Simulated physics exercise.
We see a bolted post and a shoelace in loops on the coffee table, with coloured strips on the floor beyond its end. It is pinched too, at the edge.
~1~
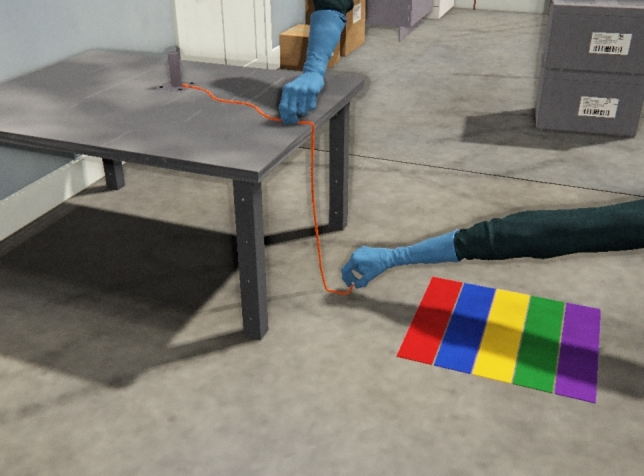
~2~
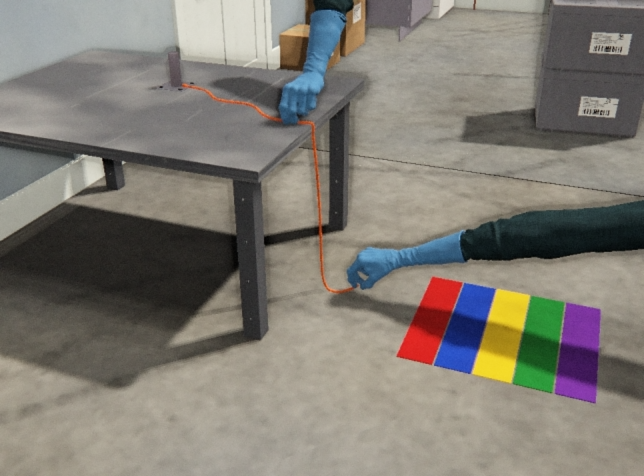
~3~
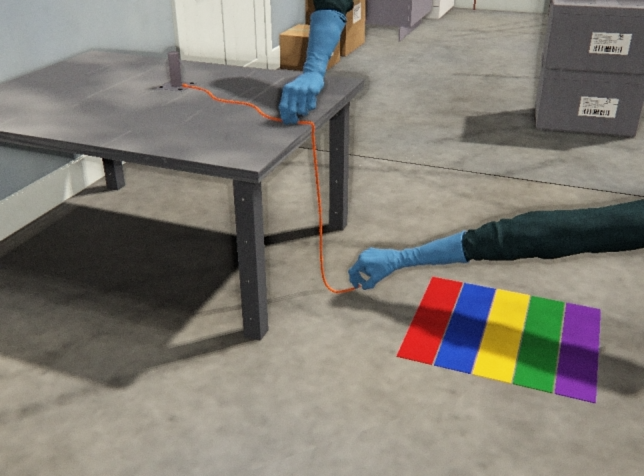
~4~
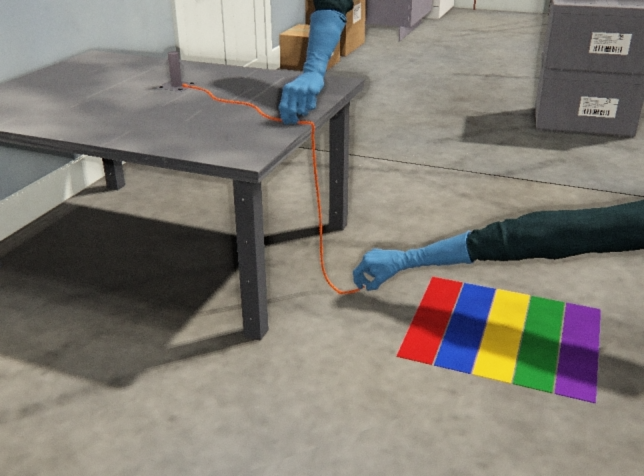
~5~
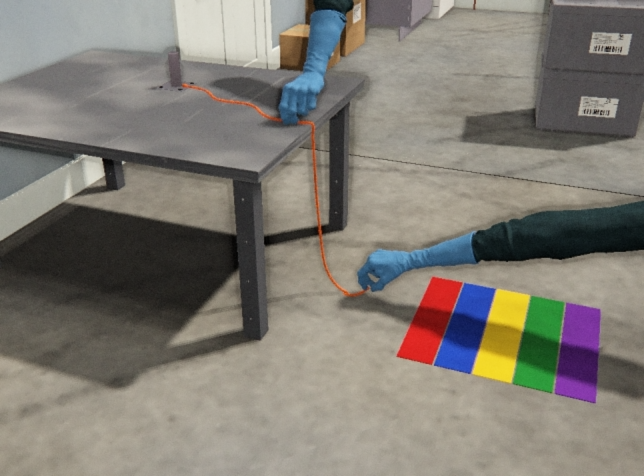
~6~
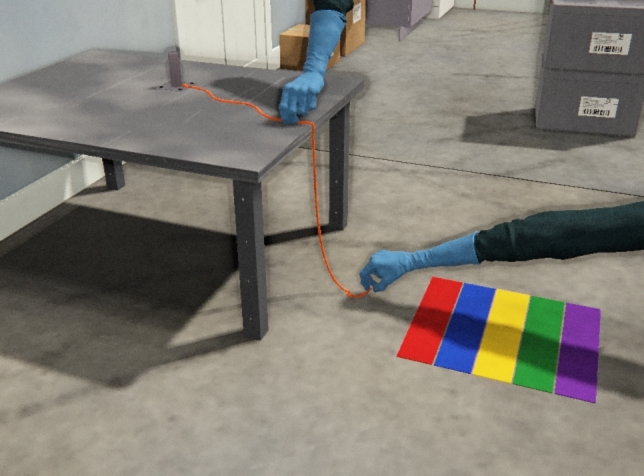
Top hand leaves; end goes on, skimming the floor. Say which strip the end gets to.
It gets to the blue strip.
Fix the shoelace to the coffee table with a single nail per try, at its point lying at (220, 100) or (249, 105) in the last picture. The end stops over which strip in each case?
That would give blue the first time and blue the second.
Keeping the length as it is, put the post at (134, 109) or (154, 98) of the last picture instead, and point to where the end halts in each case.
Approximate pixels: (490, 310); (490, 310).
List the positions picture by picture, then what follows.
End (353, 284); red (421, 344); blue (458, 352); yellow (496, 361); green (536, 370); purple (577, 379), in the first picture.
End (359, 285); shoelace through (205, 91) (241, 103) (280, 120) (315, 158) (320, 221) (323, 275), in the second picture.
End (360, 286), in the third picture.
End (364, 287); shoelace through (205, 91) (241, 103) (280, 120) (314, 157) (320, 221) (325, 276), in the fourth picture.
End (369, 288), in the fifth picture.
End (371, 288); shoelace through (205, 91) (241, 103) (280, 120) (314, 157) (318, 221) (332, 276), in the sixth picture.
A little later, end near (404, 295); short of the strips.
Next, end near (448, 304); over red.
When it is tight, end near (474, 309); over blue. It gets as far as the blue strip.
